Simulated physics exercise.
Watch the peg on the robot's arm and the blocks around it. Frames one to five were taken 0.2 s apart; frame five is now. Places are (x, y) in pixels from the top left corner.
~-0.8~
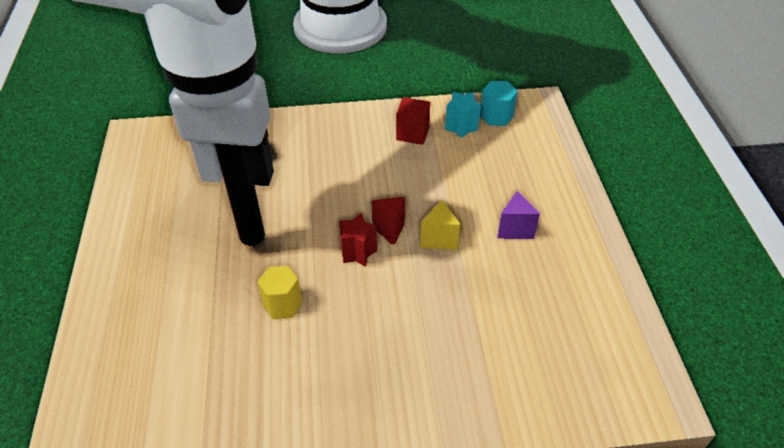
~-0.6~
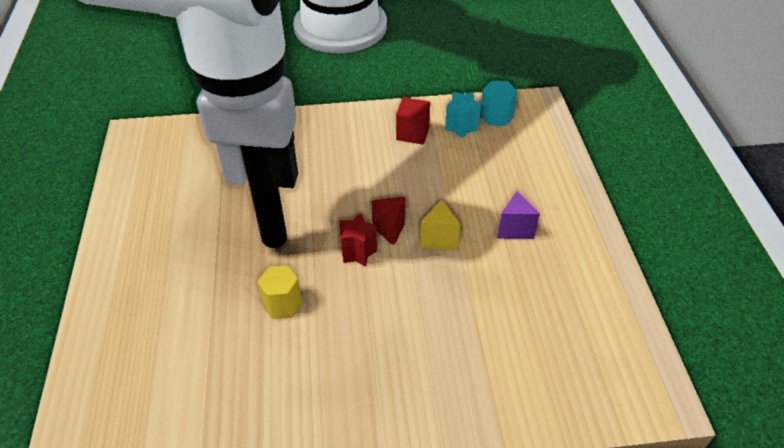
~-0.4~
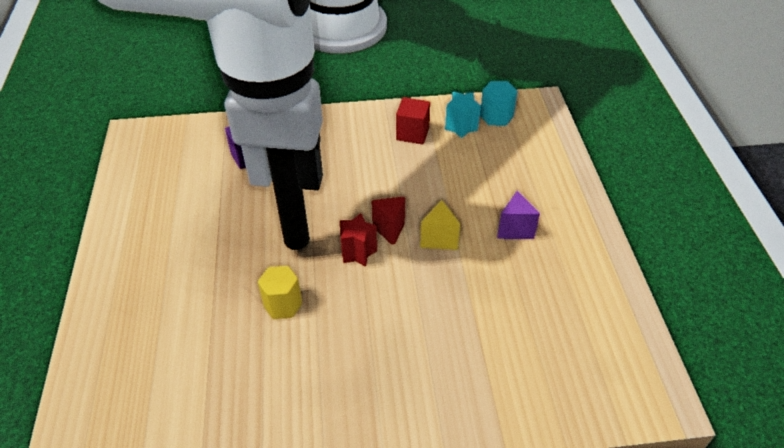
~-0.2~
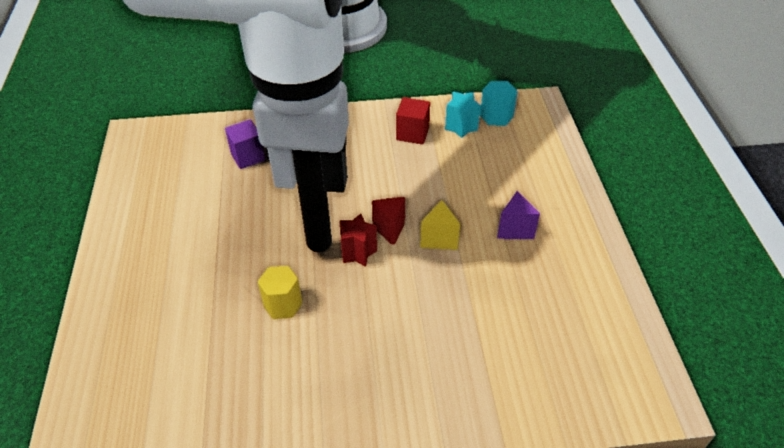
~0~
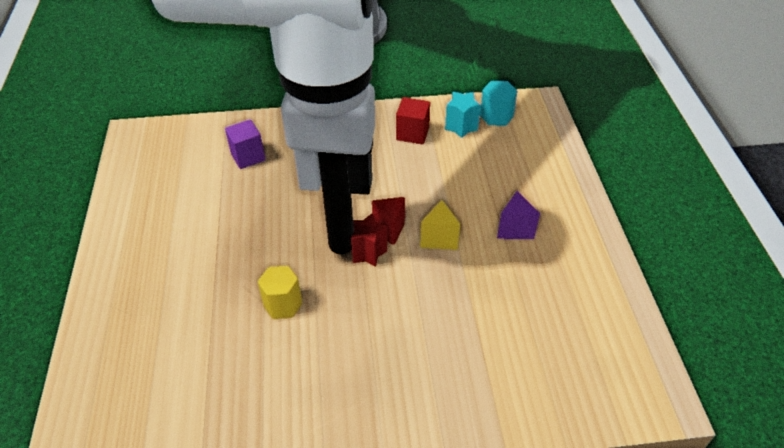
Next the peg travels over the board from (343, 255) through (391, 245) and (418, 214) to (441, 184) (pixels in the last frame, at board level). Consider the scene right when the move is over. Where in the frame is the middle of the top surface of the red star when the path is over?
Its top middle: (421, 223).
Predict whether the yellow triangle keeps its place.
Put simply, it goes somewhere else.
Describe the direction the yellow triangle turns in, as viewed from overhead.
From above, it turns counterclockwise.
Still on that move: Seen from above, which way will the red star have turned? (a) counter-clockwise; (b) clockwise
Option b.
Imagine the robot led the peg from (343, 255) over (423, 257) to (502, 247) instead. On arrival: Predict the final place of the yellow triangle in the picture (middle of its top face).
Close to (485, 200).
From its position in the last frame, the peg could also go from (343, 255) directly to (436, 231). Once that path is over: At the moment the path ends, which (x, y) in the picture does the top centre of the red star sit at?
The centre of its top will be at (432, 228).
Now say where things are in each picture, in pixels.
Tip of the peg at (253, 238), middles of tops, yellow hexagon at (278, 279), red star at (356, 227), red triangle at (390, 205), yellow triangle at (441, 215), in the first frame.
Peg at (275, 240), nothing pushed, in the second frame.
Peg at (297, 242), nothing pushed, in the third frame.
Peg at (319, 244), nothing pushed, in the fourth frame.
Peg at (342, 246), yellow hexagon at (278, 279), red star at (367, 227), red triangle at (390, 205), yellow triangle at (441, 215), in the fifth frame.
What follows on the original path. One third of the way, peg at (391, 236); red star at (417, 225), turned 25° clockwise; red triangle at (399, 202), turned 45° anticlockwise; yellow triangle at (446, 214).
Two thirds of the way, peg at (419, 204); red star at (421, 223), turned 55° clockwise; red triangle at (416, 171), turned 65° anticlockwise; yellow triangle at (452, 215), turned 25° anticlockwise.
At the end, peg at (442, 175); yellow hexagon unmoved; red star at (421, 223), turned 55° clockwise; red triangle at (417, 157), turned 105° anticlockwise; yellow triangle at (452, 215), turned 25° anticlockwise.
